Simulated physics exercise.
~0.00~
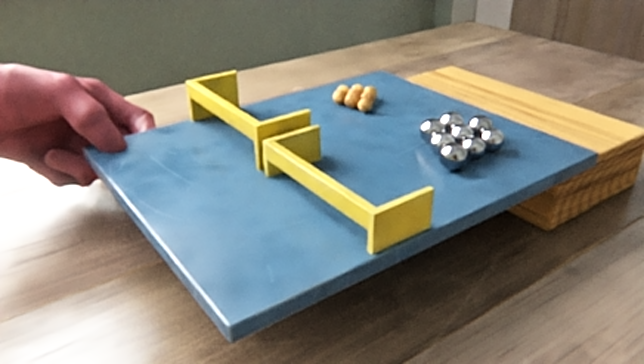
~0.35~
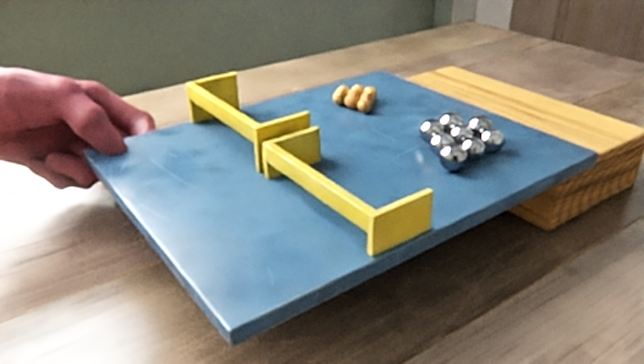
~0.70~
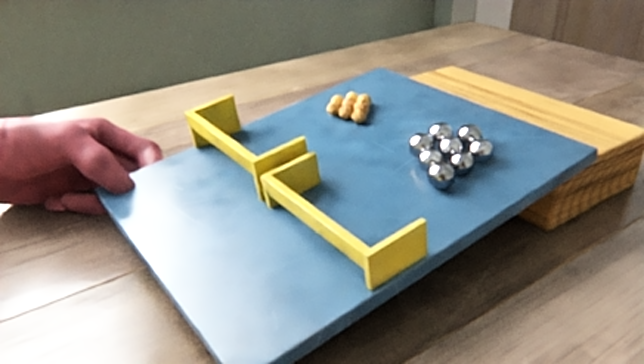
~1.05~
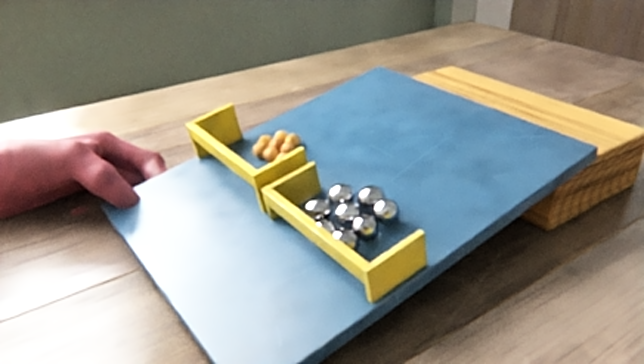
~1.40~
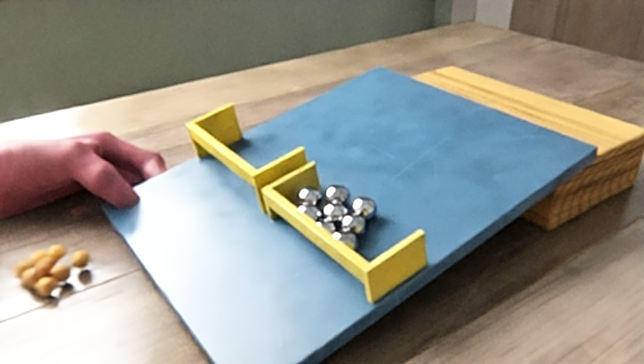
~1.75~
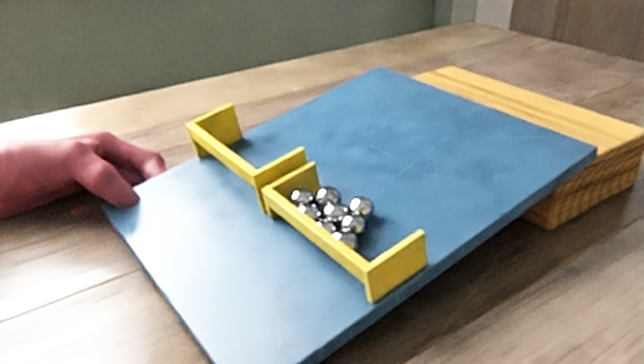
On a tilting blue board, silver balls stop behind a yellow gate while tan pieces get past.
